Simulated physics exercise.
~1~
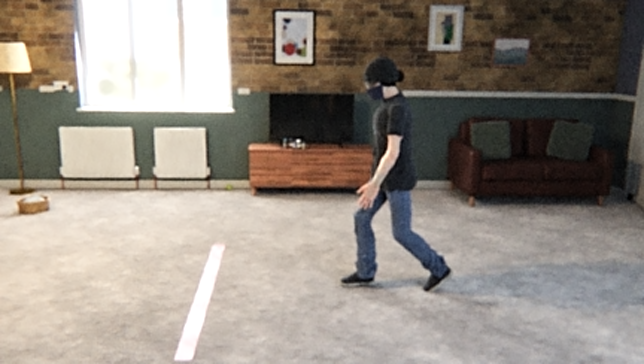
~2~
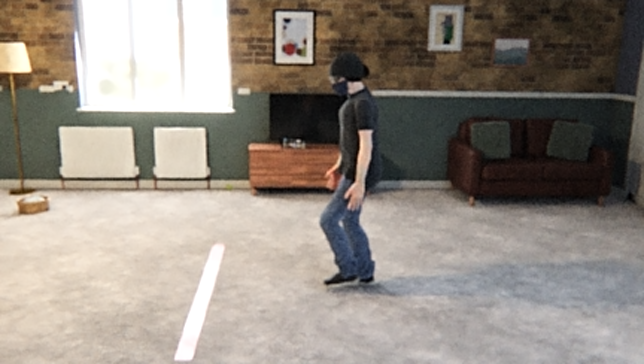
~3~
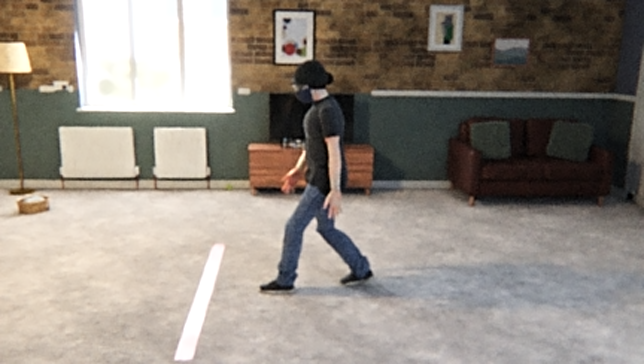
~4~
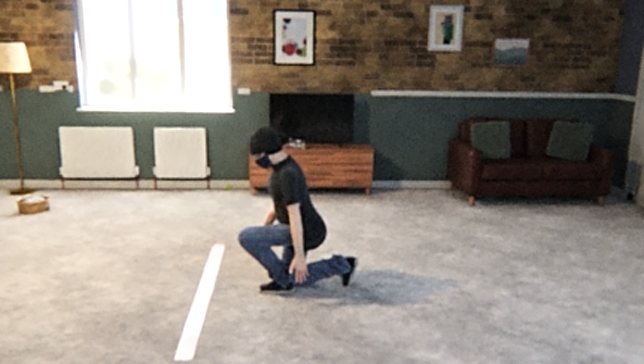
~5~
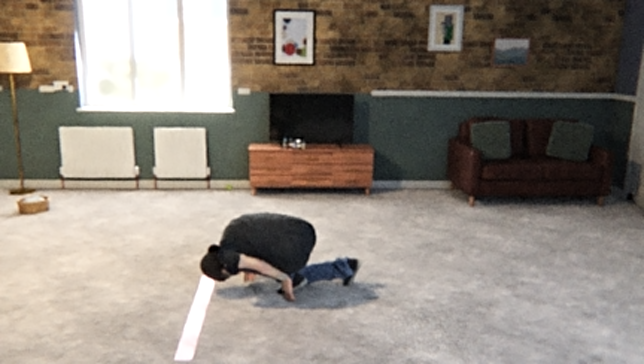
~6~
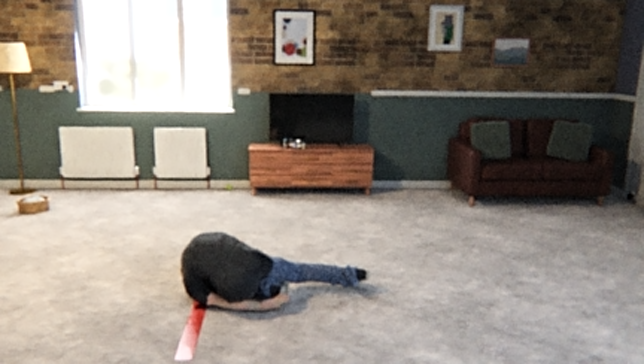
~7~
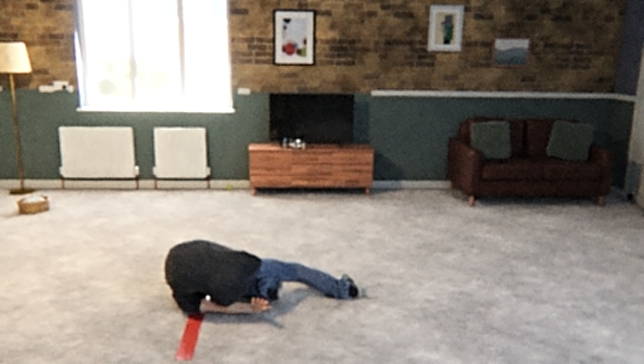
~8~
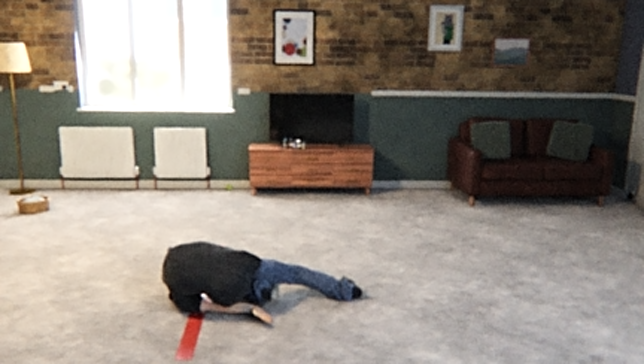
A person in a dark cap, face covering, dark T-shirt and jeans walks leftward across a pale grey floor, seen from a still camera across the room. Behind are a brick and green wall, a bright window, white radiators, a wooden cabinet with a dark screen, and a brown sofa at right. A strip of tape, whitish at first, lies ahead. The person steps toward it, drops into a crouch, then pitches forward, head low and hands near the floor. The body slumps down with legs trailing right, and the strip shows red. Finally the head rests beyond the tape, hips short of it.
